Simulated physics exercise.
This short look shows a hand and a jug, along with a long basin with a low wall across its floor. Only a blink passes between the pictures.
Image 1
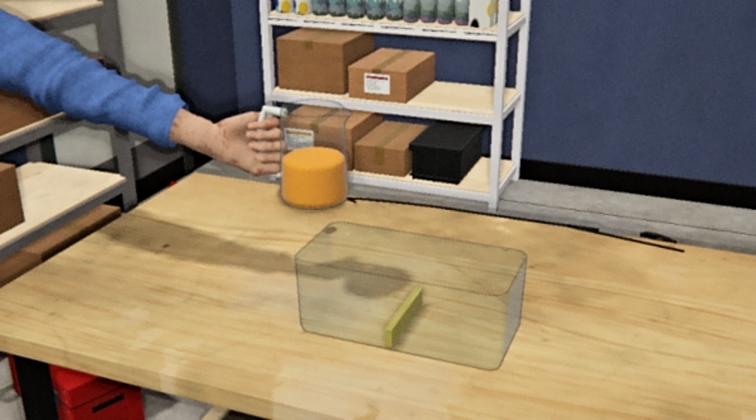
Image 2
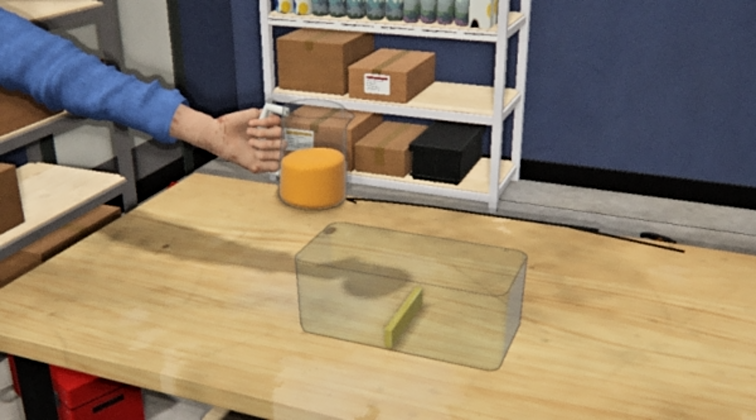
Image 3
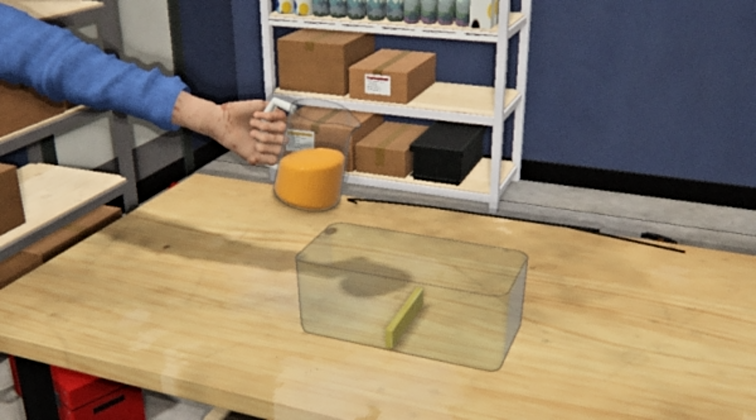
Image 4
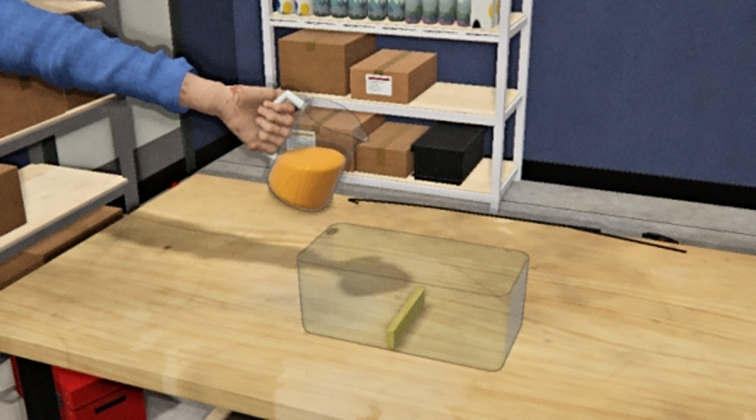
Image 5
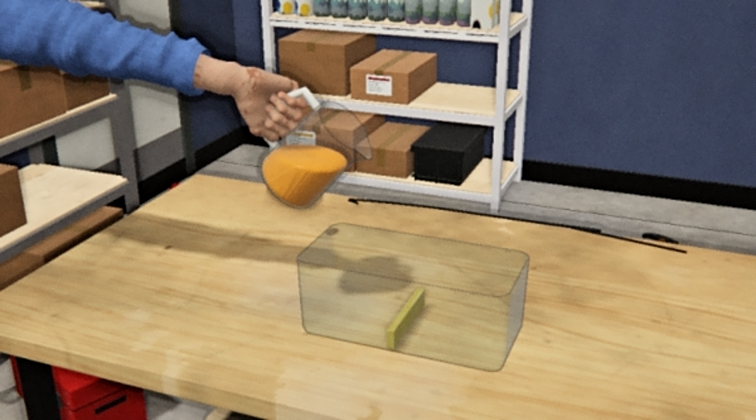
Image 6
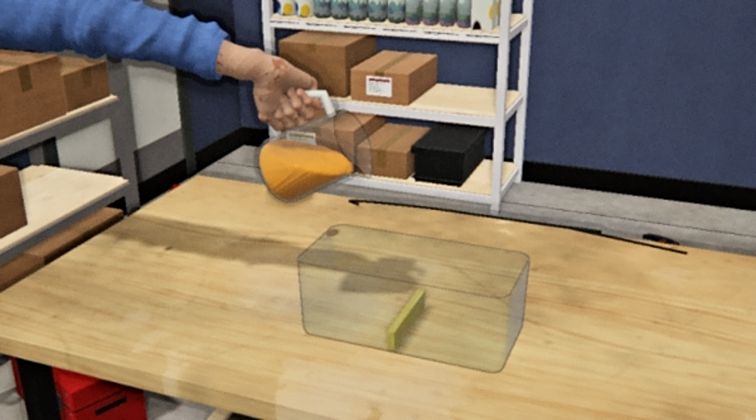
In a storeroom with shelves of cardboard boxes, a hand in a blue sleeve holds a clear jug of orange juice upright above a wooden table, behind a long clear basin with a low yellowish wall across its floor. The hand then tilts the jug to the right, slightly at first, then steeply, as the juice shifts inside.
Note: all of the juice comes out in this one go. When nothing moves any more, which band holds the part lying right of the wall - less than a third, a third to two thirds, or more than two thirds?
It falls in the band a third to two thirds.
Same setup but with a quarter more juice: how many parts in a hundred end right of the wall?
65 %.
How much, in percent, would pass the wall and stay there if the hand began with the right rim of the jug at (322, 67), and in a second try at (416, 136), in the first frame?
Close to 15 in a hundred, and close to 90 in a hundred.
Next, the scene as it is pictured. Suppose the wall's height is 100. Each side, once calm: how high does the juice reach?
I'd say about 30 for the left and about 40 for the right.
A moment on, the jug is tipped on its side and 76 per cent is still to pour, 4 is left of the wall and 0 right of it.
Next, the jug is tipped on its side and 39 per cent is still to pour, 16 is left of the wall and 26 right of it.
Then the jug is tipped on its side and 19 per cent is still to pour, 20 is left of the wall and 52 right of it.
Later the jug is tipped on its side and 9 per cent is still to pour, 28 is left of the wall and 58 right of it.
Finally, 39 per cent lies left of the wall, 59 right of it and 1 outside.
